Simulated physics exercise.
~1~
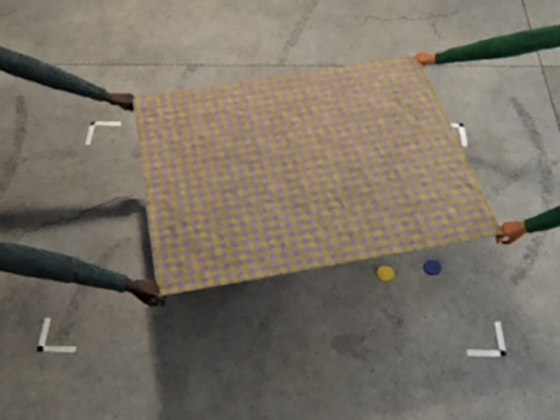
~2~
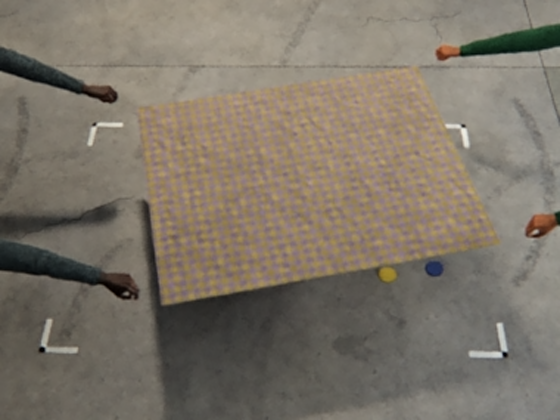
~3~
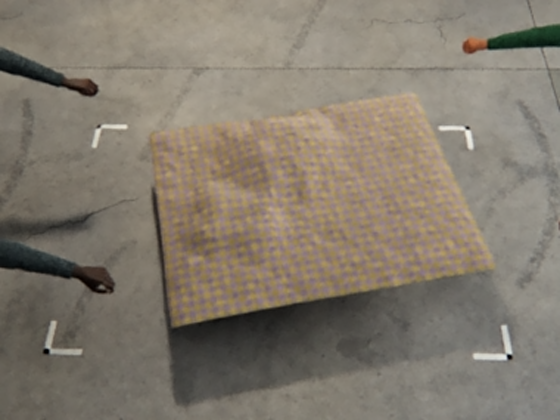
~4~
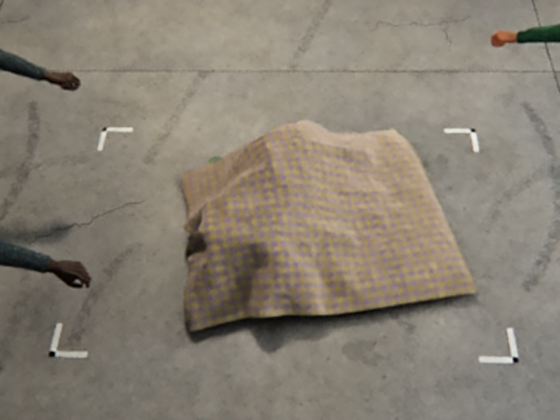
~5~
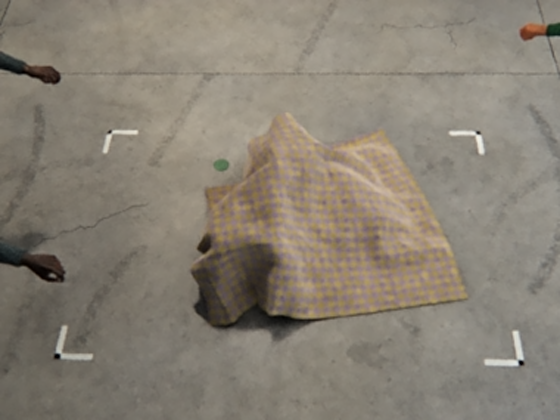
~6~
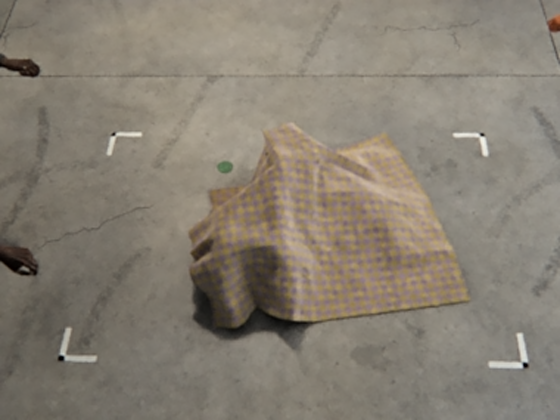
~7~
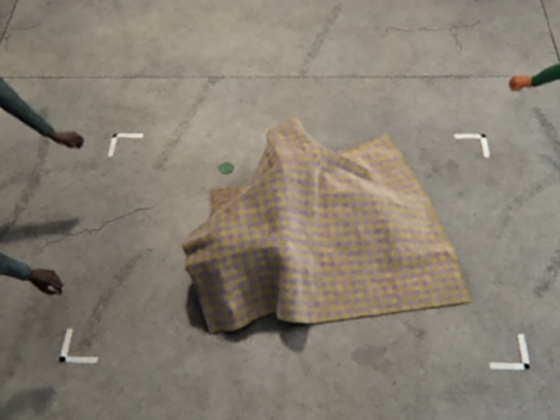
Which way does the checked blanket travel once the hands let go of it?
It moves down, falling onto the floor and draping in folds over whatever stands beneath it.
